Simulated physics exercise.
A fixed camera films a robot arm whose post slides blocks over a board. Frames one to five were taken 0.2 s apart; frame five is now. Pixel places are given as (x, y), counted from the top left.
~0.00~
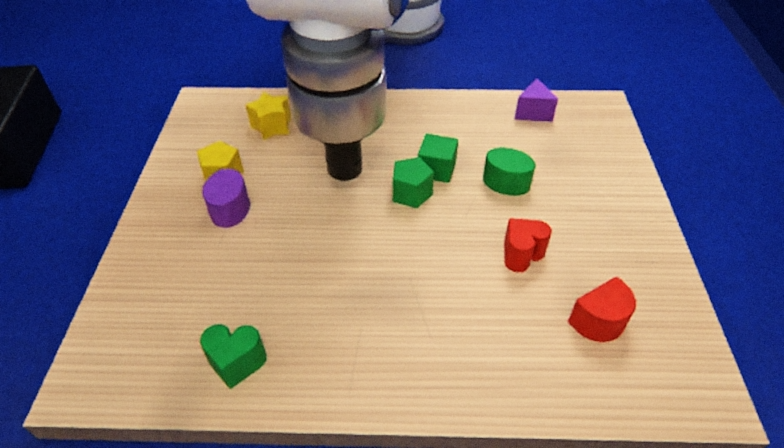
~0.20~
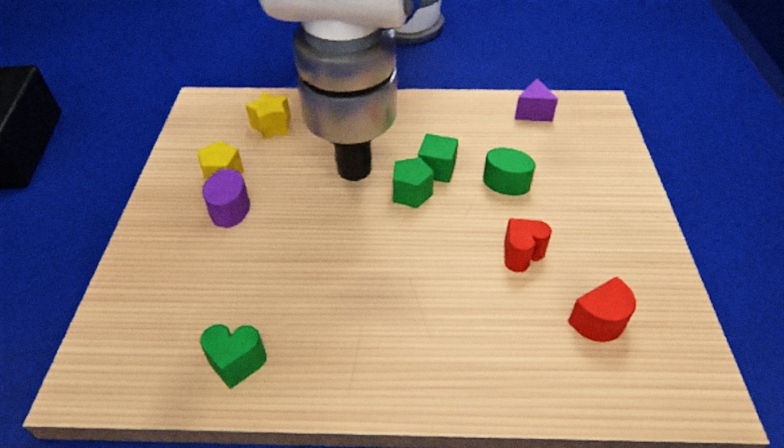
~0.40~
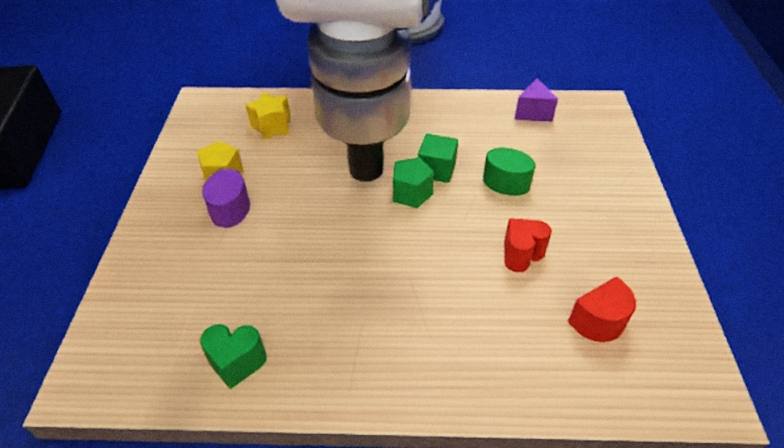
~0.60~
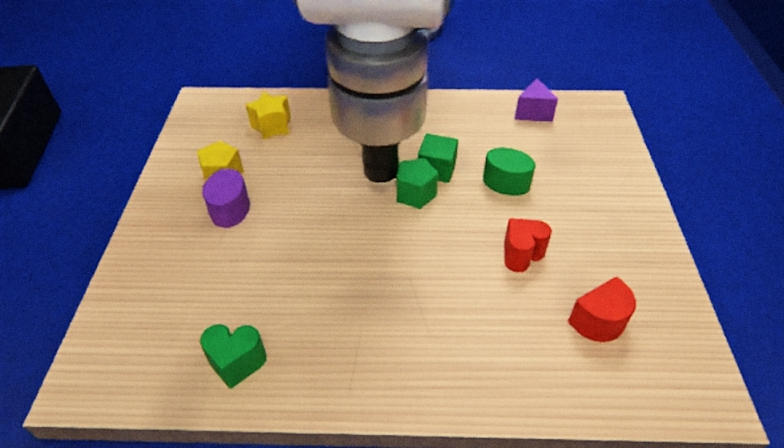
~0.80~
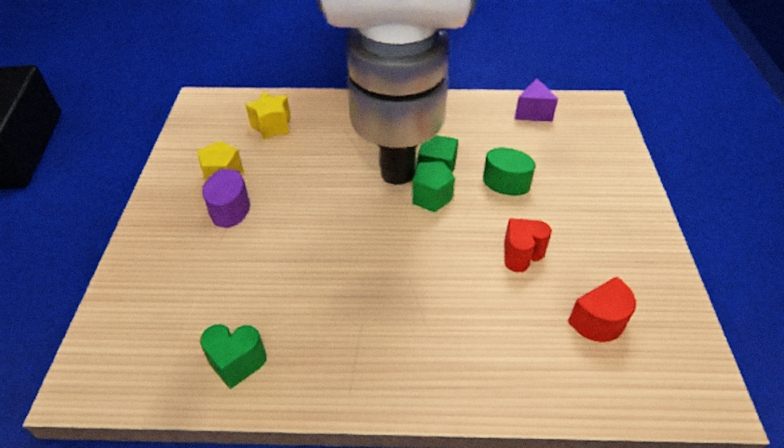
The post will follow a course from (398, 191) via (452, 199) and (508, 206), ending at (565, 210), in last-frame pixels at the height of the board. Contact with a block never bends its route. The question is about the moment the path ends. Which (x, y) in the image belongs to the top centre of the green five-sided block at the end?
At the end it should sit near (607, 206).
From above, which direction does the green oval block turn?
Anticlockwise, looking down.
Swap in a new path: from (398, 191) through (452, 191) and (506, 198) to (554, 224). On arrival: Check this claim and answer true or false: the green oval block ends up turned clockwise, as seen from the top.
False.
What follows on the original path. One third of the way, post at (454, 183); green five-sided block at (491, 185).
Two thirds of the way, post at (512, 189); green five-sided block at (549, 195), turned 25° clockwise; green oval block at (517, 158), turned 20° anticlockwise.
At the end, post at (571, 193); green five-sided block at (607, 206), turned 50° clockwise; green four-sided block unmoved; green oval block at (518, 158), turned 20° anticlockwise.
